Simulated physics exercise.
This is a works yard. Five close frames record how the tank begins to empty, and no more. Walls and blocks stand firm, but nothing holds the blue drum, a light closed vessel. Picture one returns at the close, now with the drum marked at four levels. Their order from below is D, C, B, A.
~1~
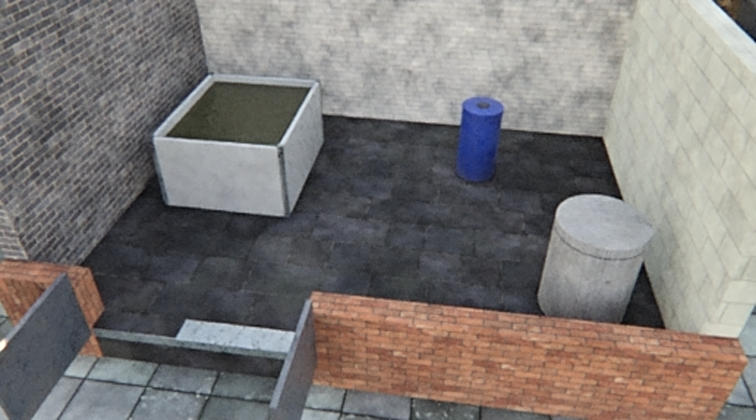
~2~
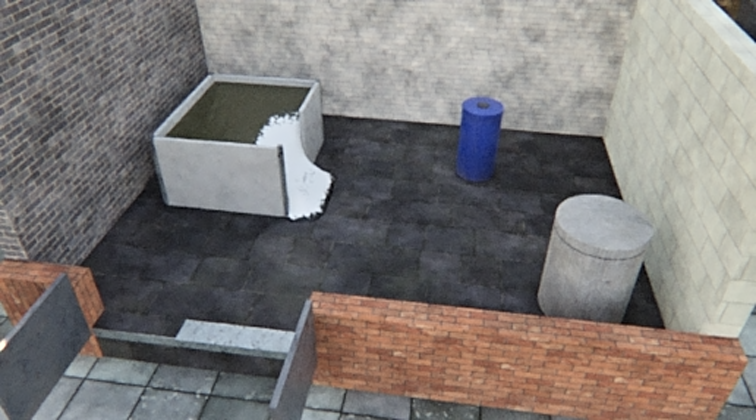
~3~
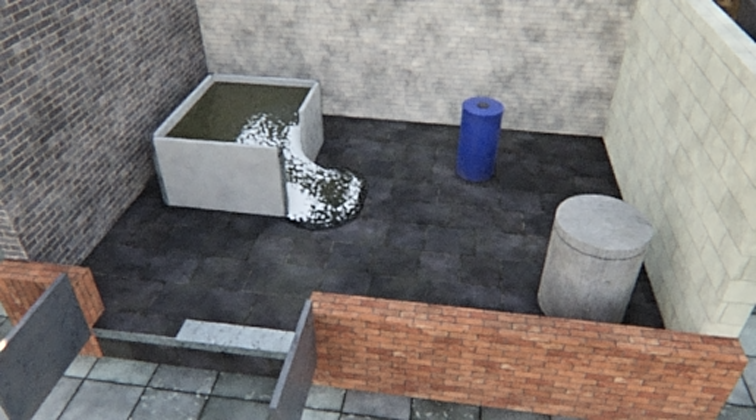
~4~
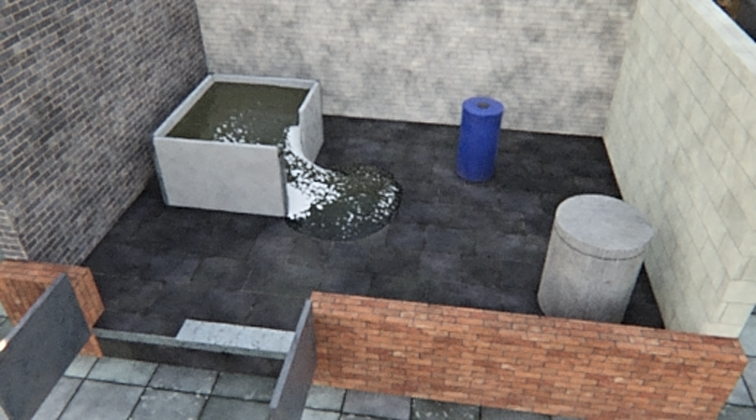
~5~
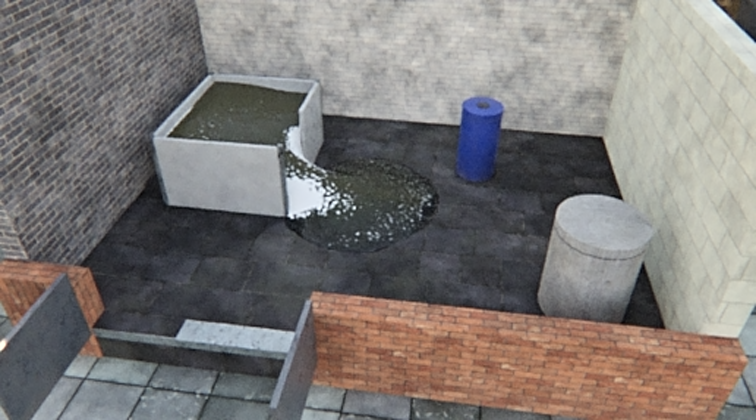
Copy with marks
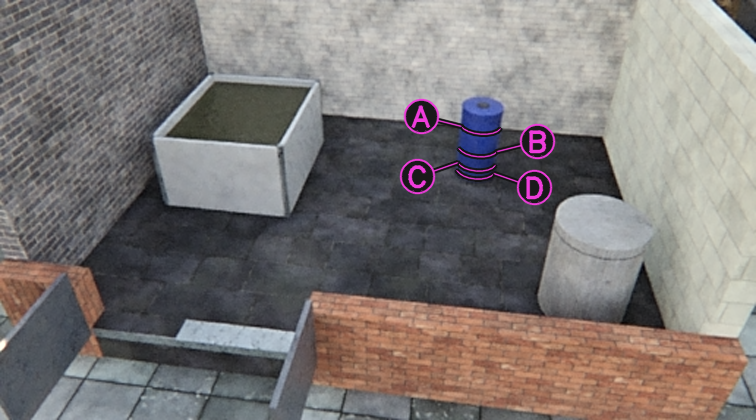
Murky water pours from the right side of a square tank and spreads across dark paving.
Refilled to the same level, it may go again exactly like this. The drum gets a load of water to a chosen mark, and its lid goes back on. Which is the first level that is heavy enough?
B will do.
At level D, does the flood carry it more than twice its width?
Yes, it does.
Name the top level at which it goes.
That would be C.
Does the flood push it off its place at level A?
No, not at all.
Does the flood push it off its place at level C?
Yes, it does.
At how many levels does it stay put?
Two of the four.
On the marked copy, A at (480, 134); B at (477, 156); C at (476, 171); D at (475, 178); from the bottom up D, C, B, A.
With A, it does not move.
With B, it does not move.
With C, it is pushed about its own width away.
With D, it is pushed about 4 times its own width away.
